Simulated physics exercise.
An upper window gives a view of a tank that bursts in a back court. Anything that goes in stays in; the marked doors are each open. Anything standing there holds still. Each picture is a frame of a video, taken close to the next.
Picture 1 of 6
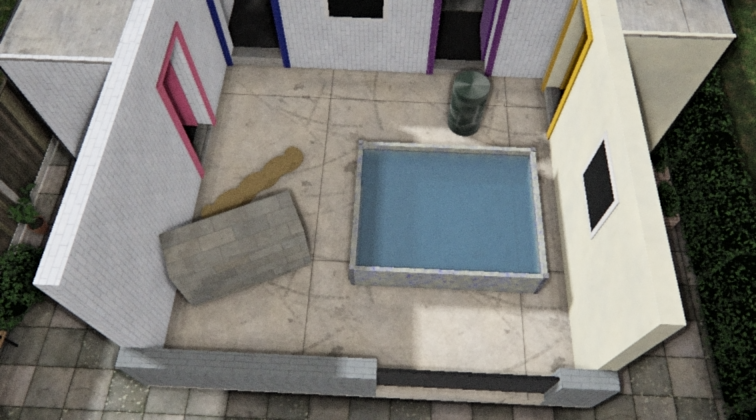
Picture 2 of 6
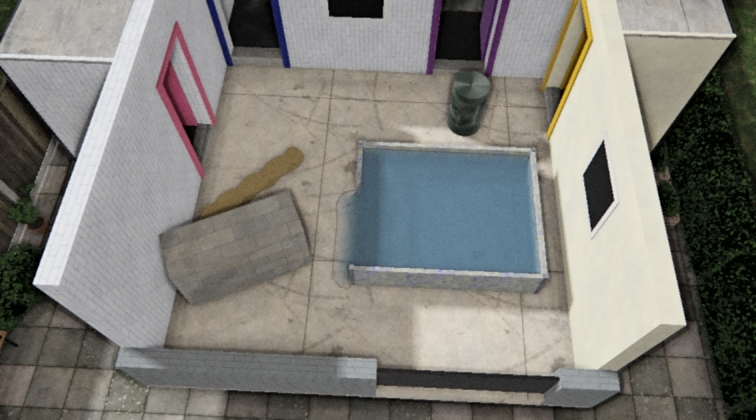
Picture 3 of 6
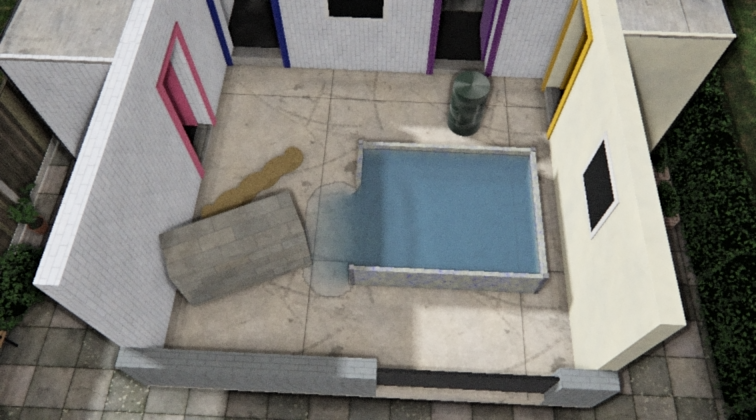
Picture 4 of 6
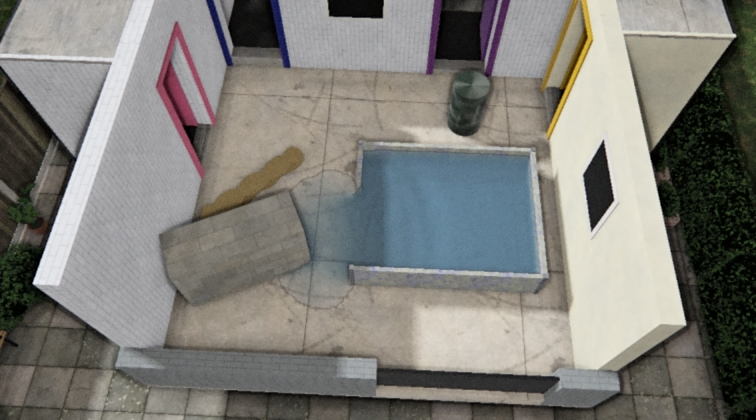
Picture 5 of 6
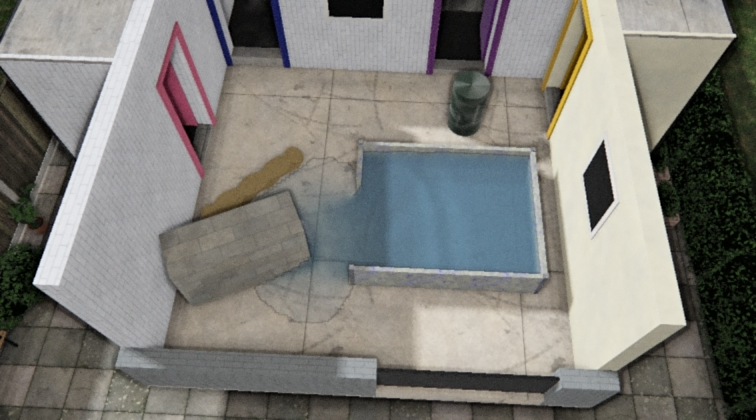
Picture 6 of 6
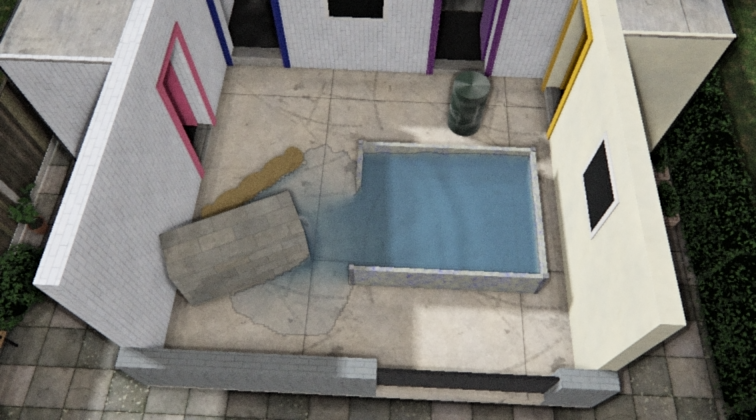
A tank in a walled court bursts on its left side, and water pours out.
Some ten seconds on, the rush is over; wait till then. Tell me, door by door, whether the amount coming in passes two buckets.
At the pink door it stays within two buckets; at the blue door it stays within two buckets; at the purple door it stays within two buckets; at the yellow door it stays within two buckets.
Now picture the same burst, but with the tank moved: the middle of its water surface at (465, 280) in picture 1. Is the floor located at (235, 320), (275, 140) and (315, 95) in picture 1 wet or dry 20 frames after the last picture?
Taking the three spots in that order, I'd say drenched, then spared, then spared.
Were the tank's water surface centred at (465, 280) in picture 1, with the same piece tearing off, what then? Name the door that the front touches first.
It's the door marked pink.
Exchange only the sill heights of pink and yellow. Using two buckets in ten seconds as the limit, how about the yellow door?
The yellow one exceeds the limit.
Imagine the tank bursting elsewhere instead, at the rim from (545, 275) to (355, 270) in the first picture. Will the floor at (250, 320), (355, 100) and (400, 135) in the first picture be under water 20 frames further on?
The first point is soaked, the second spared, the third spared.
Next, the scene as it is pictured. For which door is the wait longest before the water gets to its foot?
Result: The yellow door.
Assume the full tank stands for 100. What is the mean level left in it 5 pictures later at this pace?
About 76 per cent.
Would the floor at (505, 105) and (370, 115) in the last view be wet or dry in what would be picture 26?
Result, in the order given: Not wetted / wetted.
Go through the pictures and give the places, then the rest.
Still water in the tank at (447, 208), in the first picture.
Water pours out at (358, 232) and has run to (343, 282), in the second picture.
The front is at (322, 289), out from the gap at (358, 233), in the third picture.
Water pours out at (358, 233) and has run to (285, 279), in the fourth picture.
The front is at a hidden place, out from the gap at (358, 234), in the fifth picture.
The front is at a hidden place, out from the gap at (358, 234), in the sixth picture.
A moment on, water covers 25 % of the floor; the pink door not reached, the blue door not reached, the purple door not reached, the yellow door not reached.
Next, water covers 40 % of the floor; the pink door wet at the sill, nothing in, the blue door not reached, the purple door not reached, the yellow door not reached.
Then, water covers 70 % of the floor; the pink door wet at the sill, nothing in, the blue door not reached, the purple door wet at the sill, nothing in, the yellow door not reached.
Later, water covers 90 % of the floor; the pink door wet at the sill, nothing in, the blue door wet at the sill, nothing in, the purple door wet at the sill, nothing in, the yellow door wet at the sill, nothing in.
In the end, water covers 95 % of the floor; the pink door wet at the sill, nothing in, the blue door wet at the sill, nothing in, the purple door wet at the sill, nothing in, the yellow door wet at the sill, nothing in.
